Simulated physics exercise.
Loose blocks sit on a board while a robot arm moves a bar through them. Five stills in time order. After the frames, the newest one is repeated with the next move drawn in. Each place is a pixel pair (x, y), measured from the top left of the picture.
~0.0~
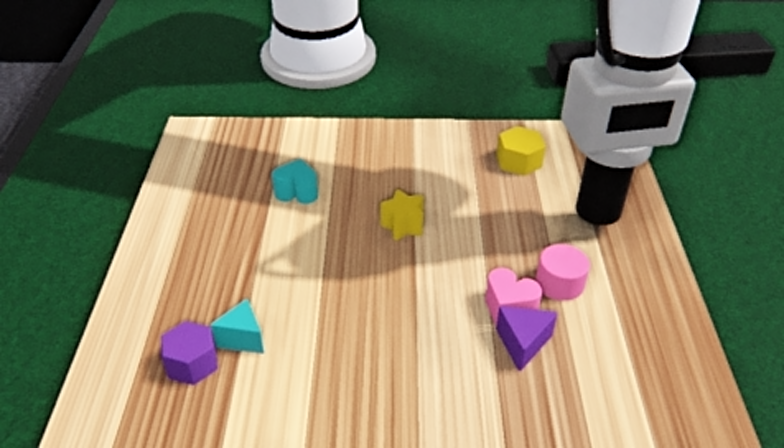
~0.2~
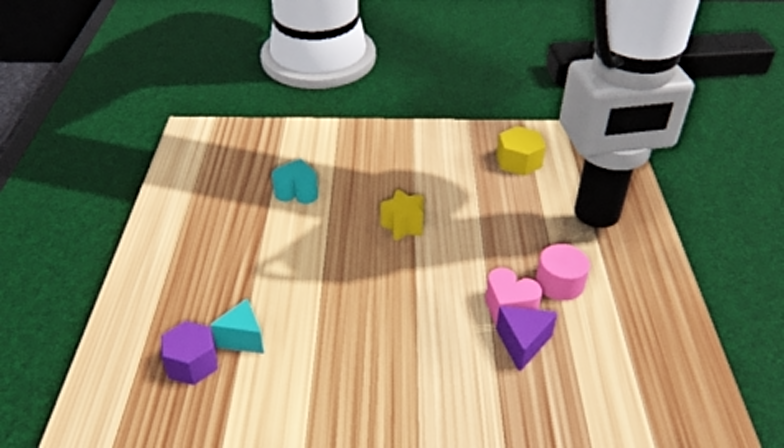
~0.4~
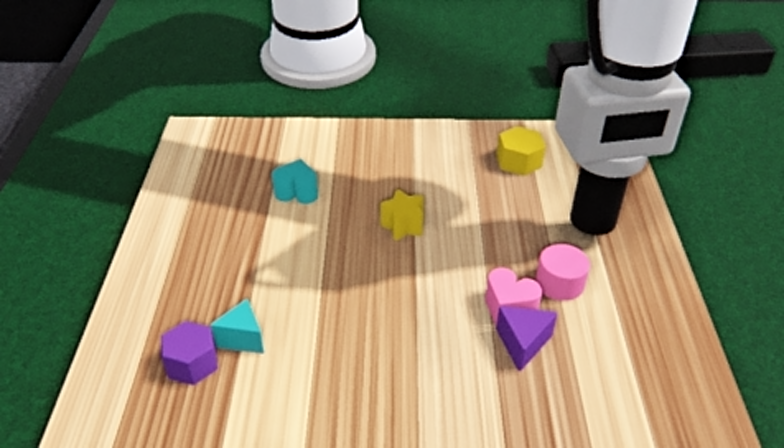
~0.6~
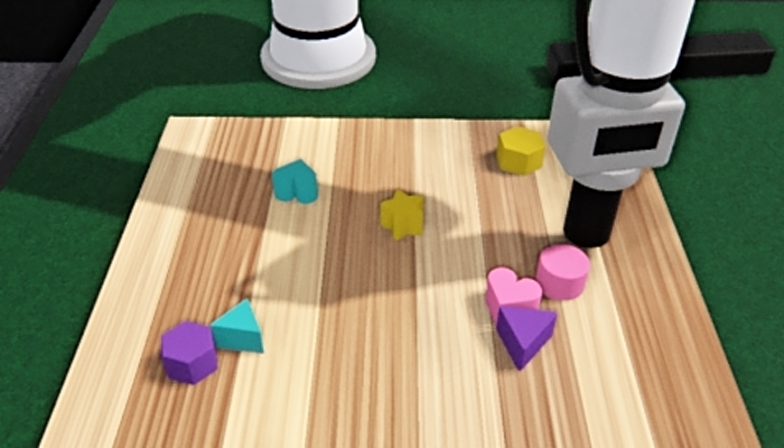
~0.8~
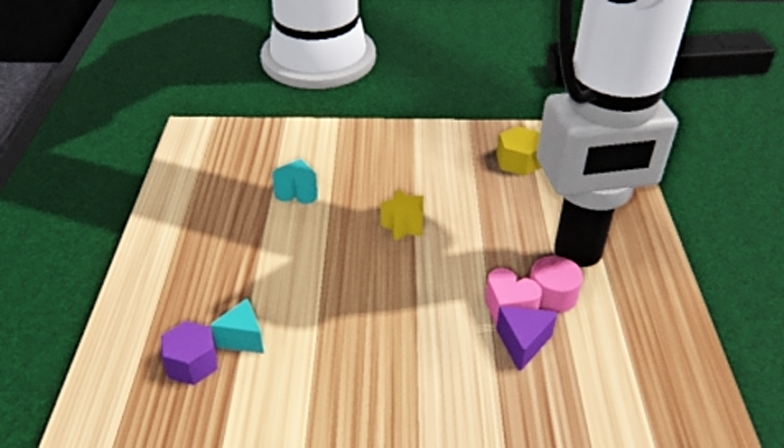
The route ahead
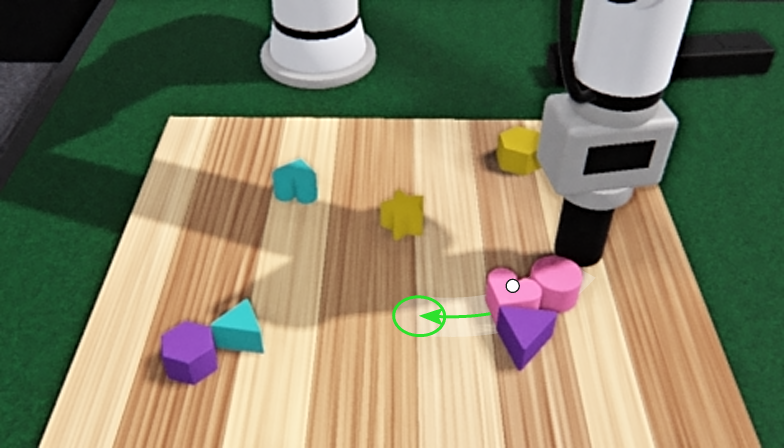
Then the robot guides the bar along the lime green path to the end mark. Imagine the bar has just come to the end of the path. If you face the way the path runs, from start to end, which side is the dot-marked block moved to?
It moves over to the left.
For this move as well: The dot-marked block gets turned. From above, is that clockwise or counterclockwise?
It twists against the clock when seen from above.
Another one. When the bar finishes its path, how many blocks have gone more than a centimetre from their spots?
Three or more shift.
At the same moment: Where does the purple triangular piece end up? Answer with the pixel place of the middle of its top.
The top centre is at (515, 368).
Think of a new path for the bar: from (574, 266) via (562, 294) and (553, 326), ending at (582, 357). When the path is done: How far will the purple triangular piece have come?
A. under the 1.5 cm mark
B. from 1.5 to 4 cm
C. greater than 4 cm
(C)
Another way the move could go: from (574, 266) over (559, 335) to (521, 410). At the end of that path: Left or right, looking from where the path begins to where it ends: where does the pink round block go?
My answer: Right.
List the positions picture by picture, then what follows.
Tip of the bar (598, 211), middles of tops, pink heart block (513, 286), purple triangular piece (527, 321), pink round block (565, 260), in the first picture.
Bar (597, 213), nothing pushed, in the second picture.
Bar (593, 220), nothing pushed, in the third picture.
Bar (586, 233), nothing pushed, in the fourth picture.
Bar (578, 251), pink heart block (513, 286), purple triangular piece (527, 321), pink round block (558, 272), in the fifth picture.
The line goes from (574, 266) by way of (537, 297) and (483, 315) to (419, 316); the dot is on the pink heart block.
What follows on the original path. One third of the way, bar (540, 282); pink heart block (490, 301), turned 75° clockwise; purple triangular piece (516, 344); pink round block (535, 312).
Two thirds of the way, bar (484, 300); pink heart block (452, 323), turned 50° clockwise; purple triangular piece (515, 368), turned 30° clockwise; pink round block (521, 328).
At the end, bar (420, 300); pink heart block (426, 329), turned 25° anticlockwise; purple triangular piece (515, 368), turned 30° clockwise; pink round block (521, 328).
